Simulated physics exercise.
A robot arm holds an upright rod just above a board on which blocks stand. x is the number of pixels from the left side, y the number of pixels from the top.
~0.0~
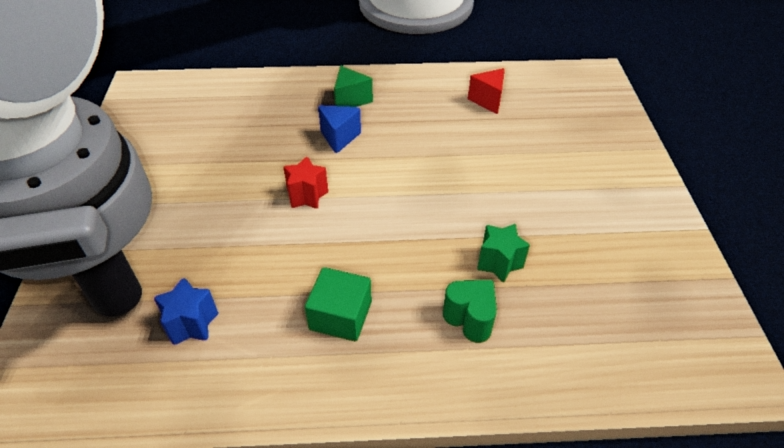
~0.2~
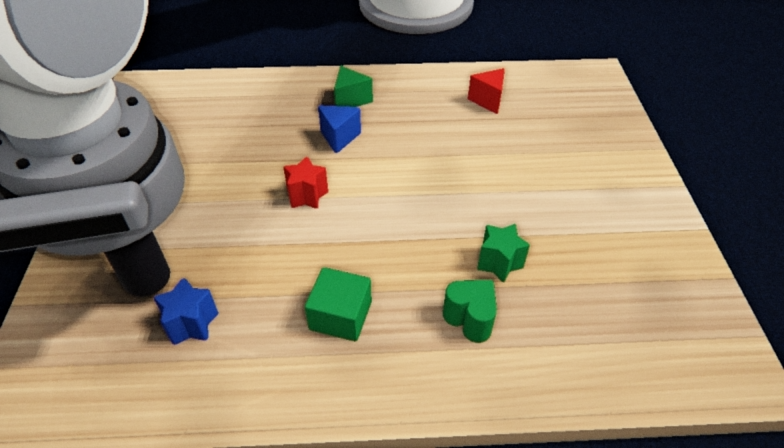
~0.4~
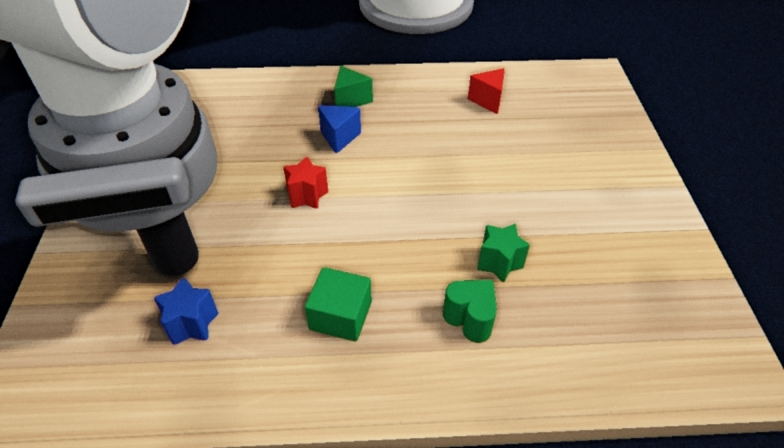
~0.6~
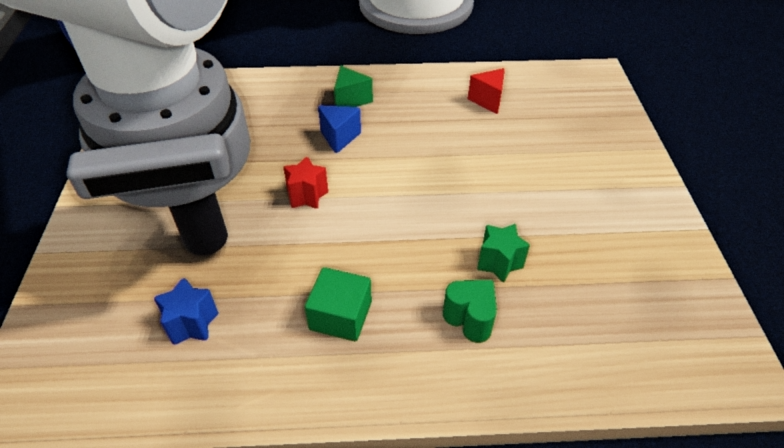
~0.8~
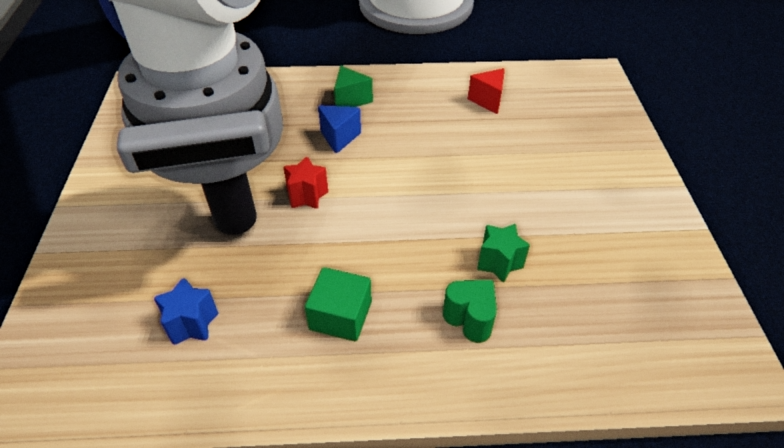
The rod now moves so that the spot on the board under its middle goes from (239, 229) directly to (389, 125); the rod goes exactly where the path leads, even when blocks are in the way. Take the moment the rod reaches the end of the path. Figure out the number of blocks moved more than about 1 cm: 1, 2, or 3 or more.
Blocks displaced: 2.
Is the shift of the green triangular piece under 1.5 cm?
Yes
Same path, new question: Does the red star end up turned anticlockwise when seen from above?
I'd say no.
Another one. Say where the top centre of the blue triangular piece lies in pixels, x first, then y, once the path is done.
It ends at (352, 96).
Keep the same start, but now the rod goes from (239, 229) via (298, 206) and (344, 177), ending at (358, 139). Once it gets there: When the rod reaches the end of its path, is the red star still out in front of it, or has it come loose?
Ahead.
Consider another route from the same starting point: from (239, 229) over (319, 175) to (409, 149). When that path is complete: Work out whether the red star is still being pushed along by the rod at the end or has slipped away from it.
At the end of the path, the rod has already lost the red star, which lies beside or behind it.
On the path given first. One third of the way, rod at (294, 182); red star at (327, 161).
Two thirds of the way, rod at (344, 147); red star at (363, 149), turned 65° clockwise; blue triangular piece at (341, 105), turned 25° anticlockwise.
At the end, rod at (389, 117); red star at (364, 149), turned 70° clockwise; blue triangular piece at (352, 96), turned 110° anticlockwise; green triangular piece unmoved.
